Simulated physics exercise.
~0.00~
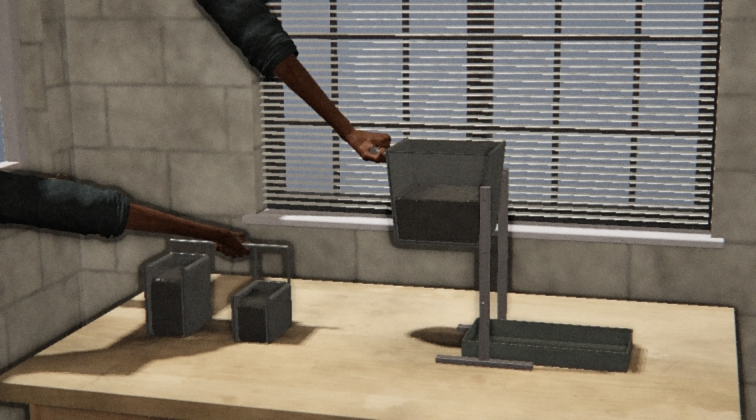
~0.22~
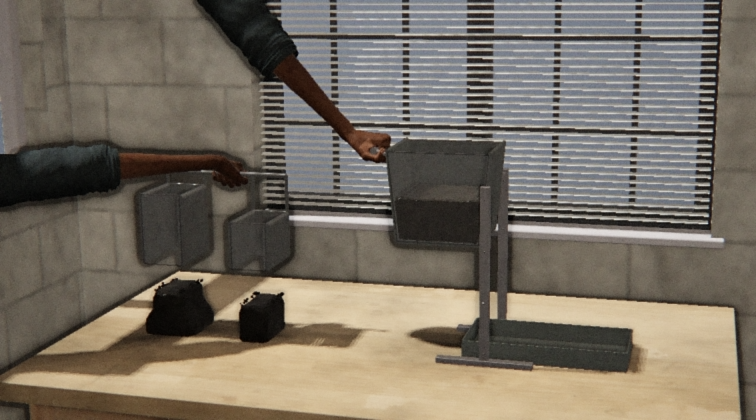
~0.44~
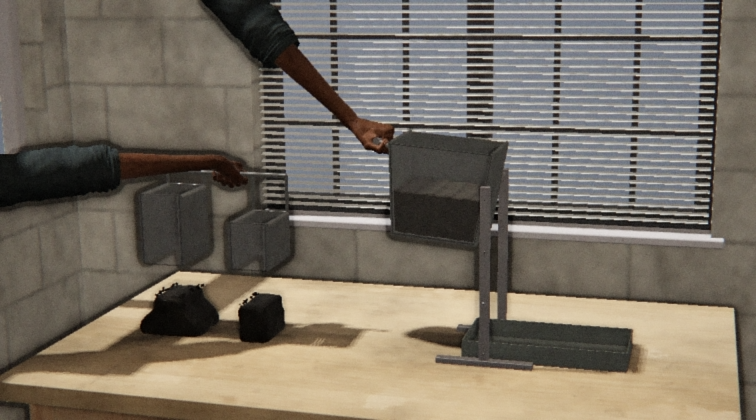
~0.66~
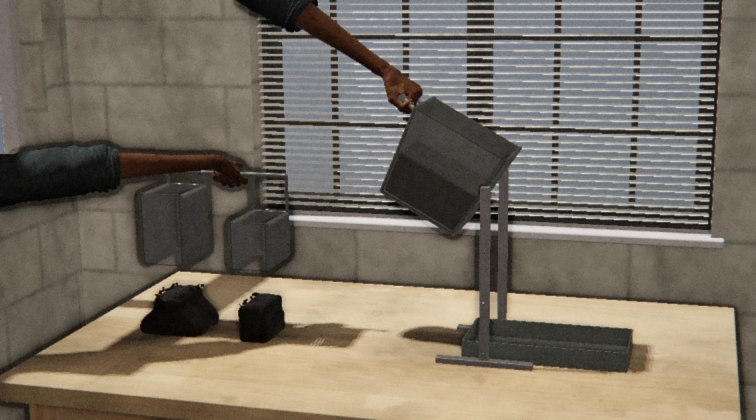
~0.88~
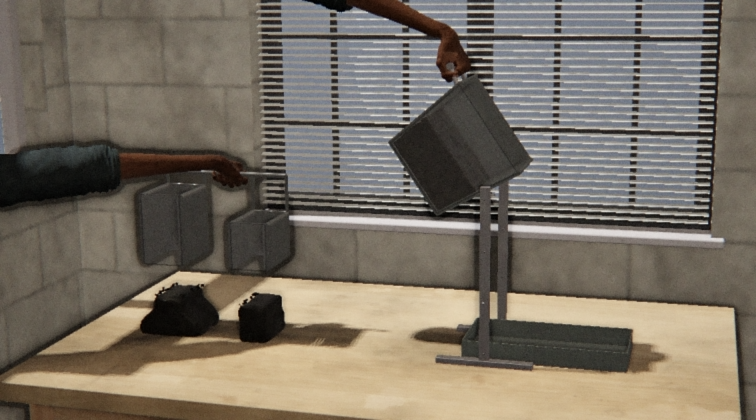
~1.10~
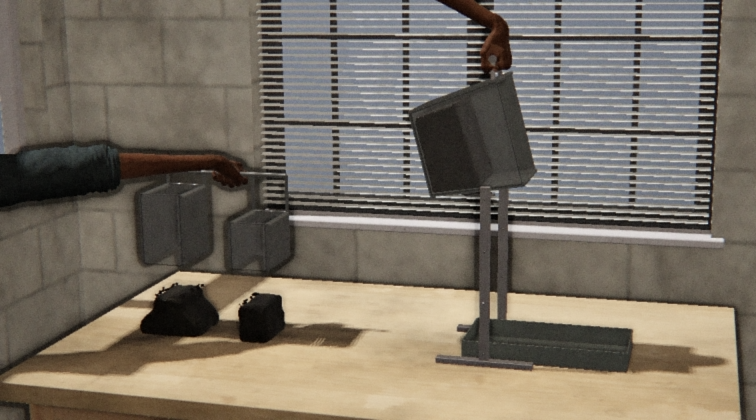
A hand slowly swung a tub of dark sludge up and over on its stand, after another hand lifted two moulds off a pair of dark blocks, the left one slumping noticeably.
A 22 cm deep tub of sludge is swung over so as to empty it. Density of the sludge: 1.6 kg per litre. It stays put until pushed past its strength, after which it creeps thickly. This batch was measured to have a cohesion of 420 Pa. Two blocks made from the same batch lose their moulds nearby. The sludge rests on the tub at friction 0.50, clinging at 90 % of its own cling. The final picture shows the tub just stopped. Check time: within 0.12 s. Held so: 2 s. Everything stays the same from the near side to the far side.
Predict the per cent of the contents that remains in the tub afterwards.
Roughly 100 per cent remains.
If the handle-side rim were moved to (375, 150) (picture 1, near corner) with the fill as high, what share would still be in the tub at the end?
In that case some 100 per cent.
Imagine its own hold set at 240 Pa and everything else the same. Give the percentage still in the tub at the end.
90 %.
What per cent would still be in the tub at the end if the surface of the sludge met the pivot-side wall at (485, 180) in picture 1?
That gives some 80 %.
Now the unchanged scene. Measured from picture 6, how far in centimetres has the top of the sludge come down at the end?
Roughly 5 cm.
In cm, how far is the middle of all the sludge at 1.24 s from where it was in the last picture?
2 cm.
After 1.24 s, the tub is at 75 degrees and holds 100 %.
After 1.41 s, the tub is at 75 degrees and holds 100 %.
After 1.58 s, the tub is at 75 degrees and holds 100 %.
After 1.75 s, the tub is at 75 degrees and holds 100 %.
After 3.10 s, at the end, the tub is at 75 degrees and holds 100 %.
